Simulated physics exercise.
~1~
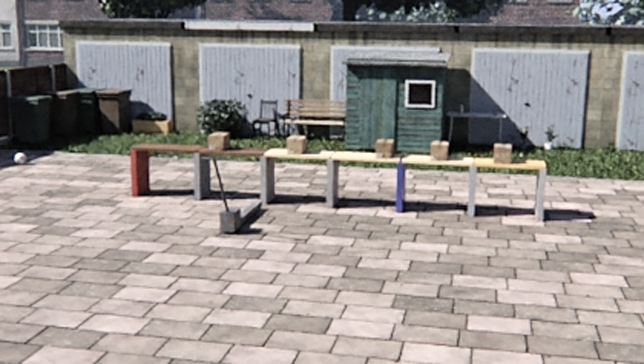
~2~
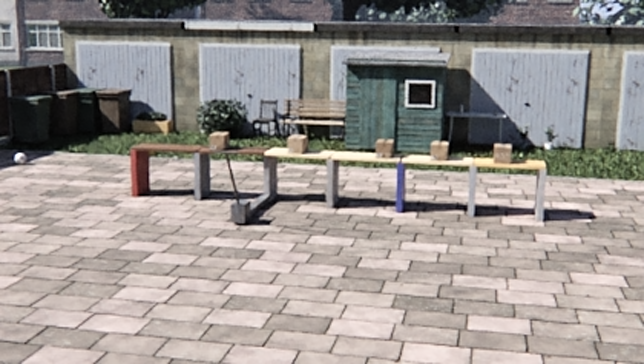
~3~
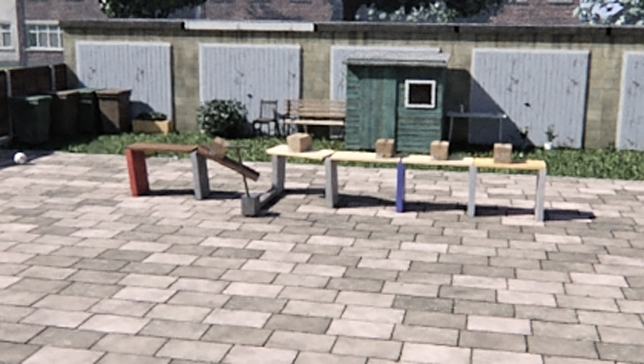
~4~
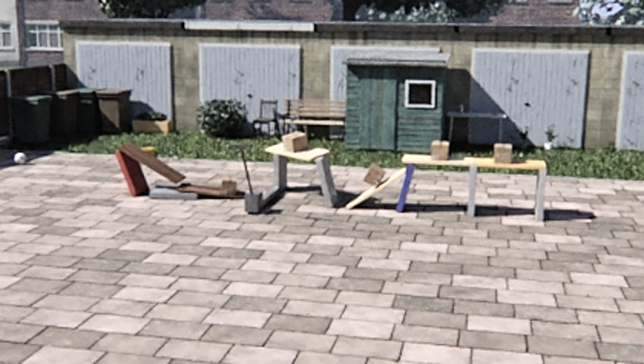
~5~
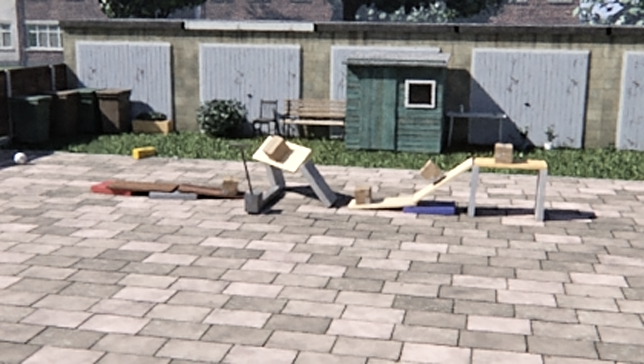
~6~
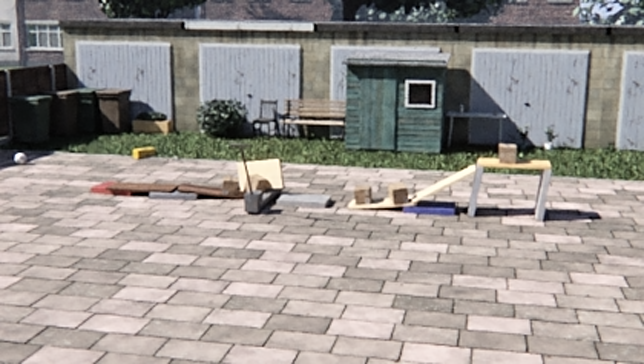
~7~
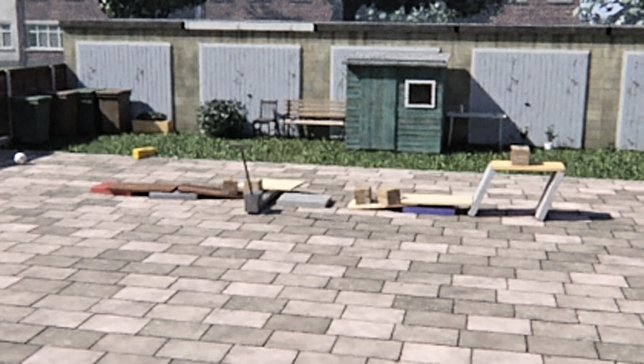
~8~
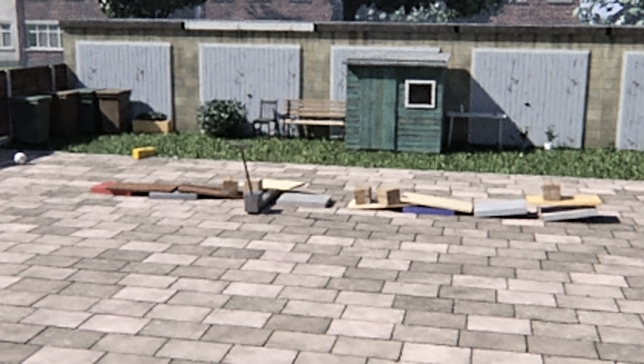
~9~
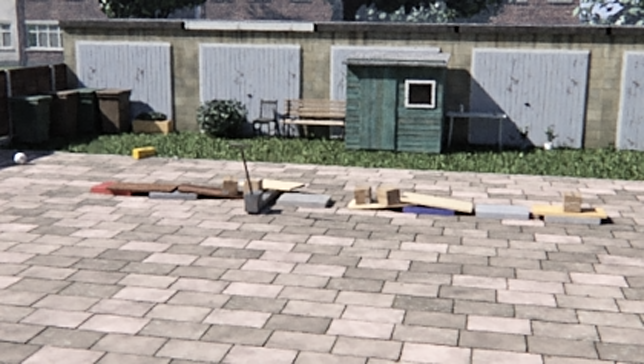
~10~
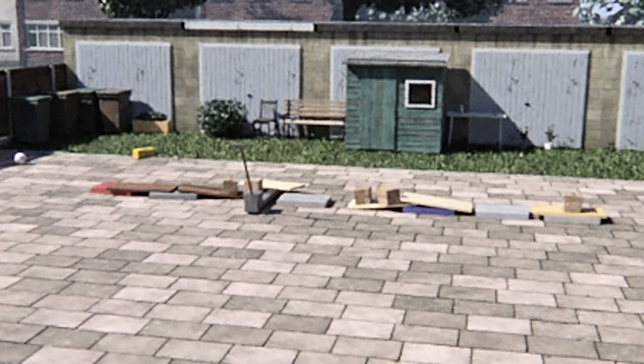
A long row of boards on upright supports collapsing from left to right across a paved yard, ending flat with its boxes.
